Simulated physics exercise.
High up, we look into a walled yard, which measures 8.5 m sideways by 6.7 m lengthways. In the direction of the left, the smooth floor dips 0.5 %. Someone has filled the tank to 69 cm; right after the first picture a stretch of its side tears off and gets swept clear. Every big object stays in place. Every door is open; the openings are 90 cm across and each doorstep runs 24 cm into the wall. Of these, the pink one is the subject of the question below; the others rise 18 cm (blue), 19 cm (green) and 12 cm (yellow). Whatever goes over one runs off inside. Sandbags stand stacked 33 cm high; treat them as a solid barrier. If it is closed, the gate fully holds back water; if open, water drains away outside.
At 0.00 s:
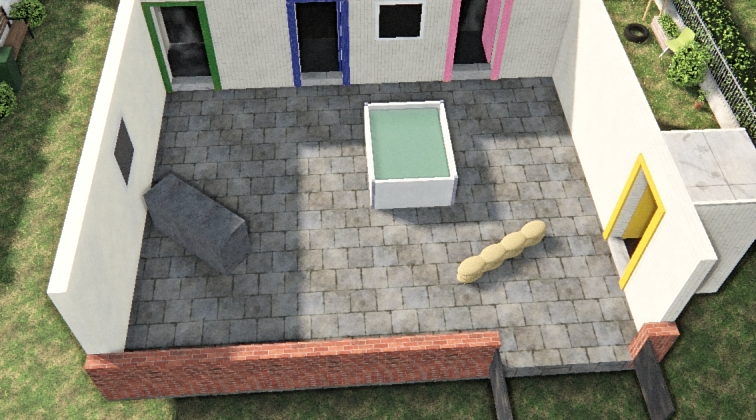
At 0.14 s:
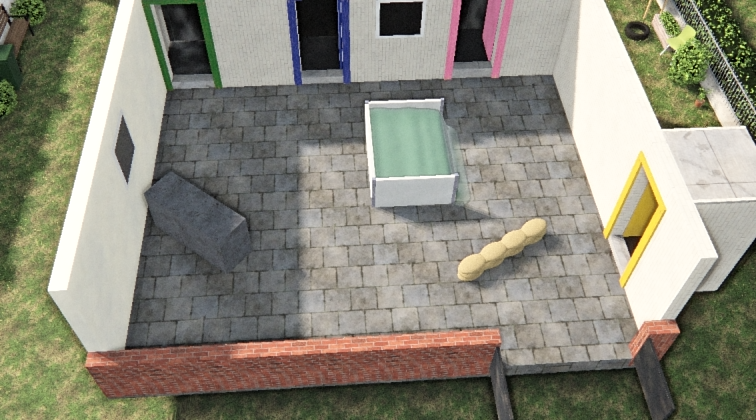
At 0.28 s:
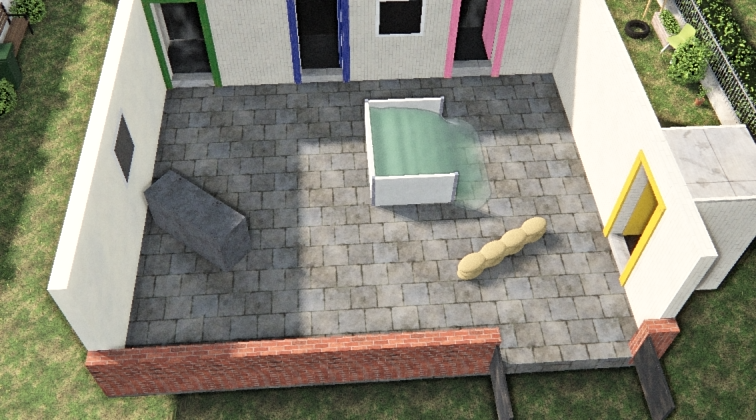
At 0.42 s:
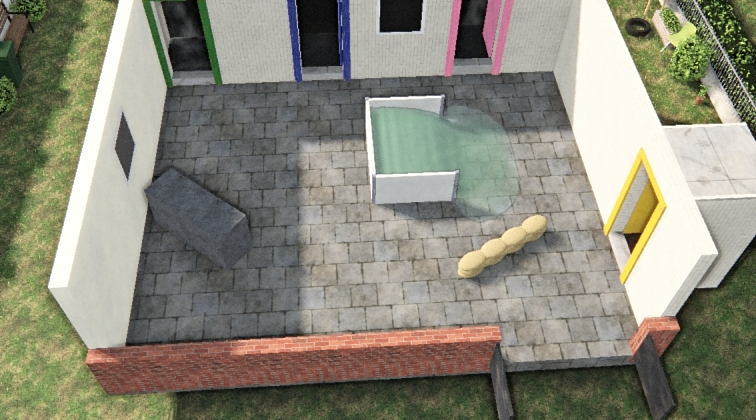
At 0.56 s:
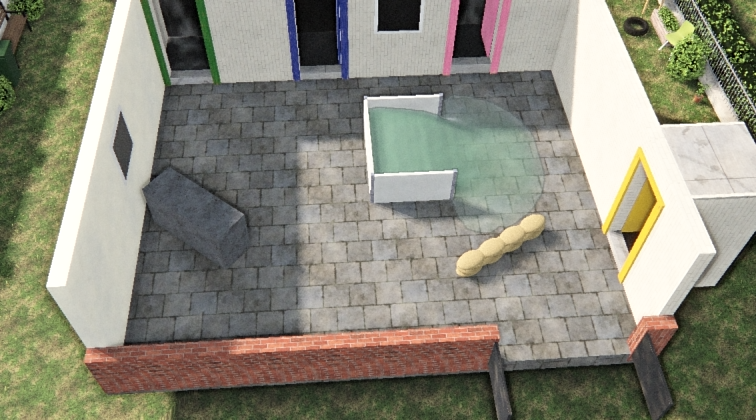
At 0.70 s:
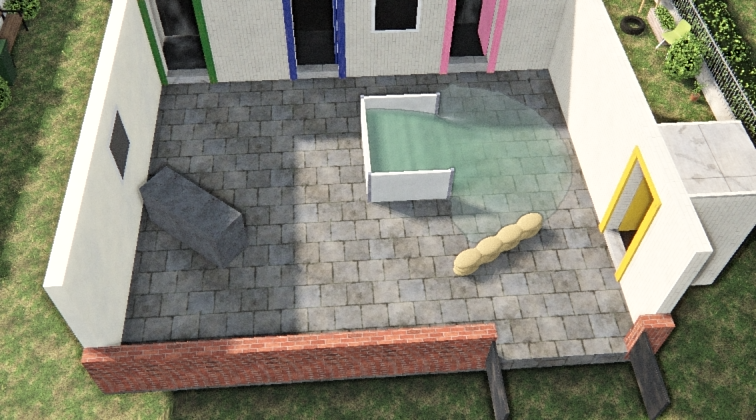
We see a walled yard with a tank of greenish water standing whole, then its right side opens and water pours out, spreading rightward across the paving in a widening, rounded sheet beside the stacked sandbags.
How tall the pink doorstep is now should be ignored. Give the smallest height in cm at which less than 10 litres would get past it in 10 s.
Close to 8.5 cm is just enough.
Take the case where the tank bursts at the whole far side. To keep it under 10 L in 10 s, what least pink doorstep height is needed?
A height of around 16 cm.
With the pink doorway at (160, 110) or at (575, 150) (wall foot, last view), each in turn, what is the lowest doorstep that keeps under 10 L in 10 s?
First place around 8.5 cm, second around 34 cm.
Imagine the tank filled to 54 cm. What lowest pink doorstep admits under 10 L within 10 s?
In that case, roughly 6.5 cm.
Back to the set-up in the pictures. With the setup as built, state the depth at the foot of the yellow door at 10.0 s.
The depth there is around 2.0 cm.
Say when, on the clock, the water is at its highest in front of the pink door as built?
Approximately 2.8 s.
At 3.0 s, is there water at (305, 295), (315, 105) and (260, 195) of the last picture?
First bone-dry, second bone-dry, third bone-dry.
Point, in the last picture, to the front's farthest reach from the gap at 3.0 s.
Pixel: About (637, 338).
After 1.4 s water covers 20 % of the floor, deepest (40 cm) near (567, 153); 3 cm at the pink door, 0 litres in over its 25 cm doorstep.
After 3.0 s water covers 30 % of the floor, deepest (28 cm) near (549, 75); 13 cm at the pink door, 0 litres in over its 25 cm doorstep.
After 10.0 s water covers 80 % of the floor, deepest (9 cm) near (143, 210); 3 cm at the pink door, 0 litres in over its 25 cm doorstep.
At the pink door as built, the water arrived by 1.2 s and peaked near 14 cm at 2.8 s.
Run again over the same 10 s with other heights there, 20 litres in over 7 cm, 4 litres over 10.5 cm. The limit of 10 litres is kept from about 8.5 cm up.
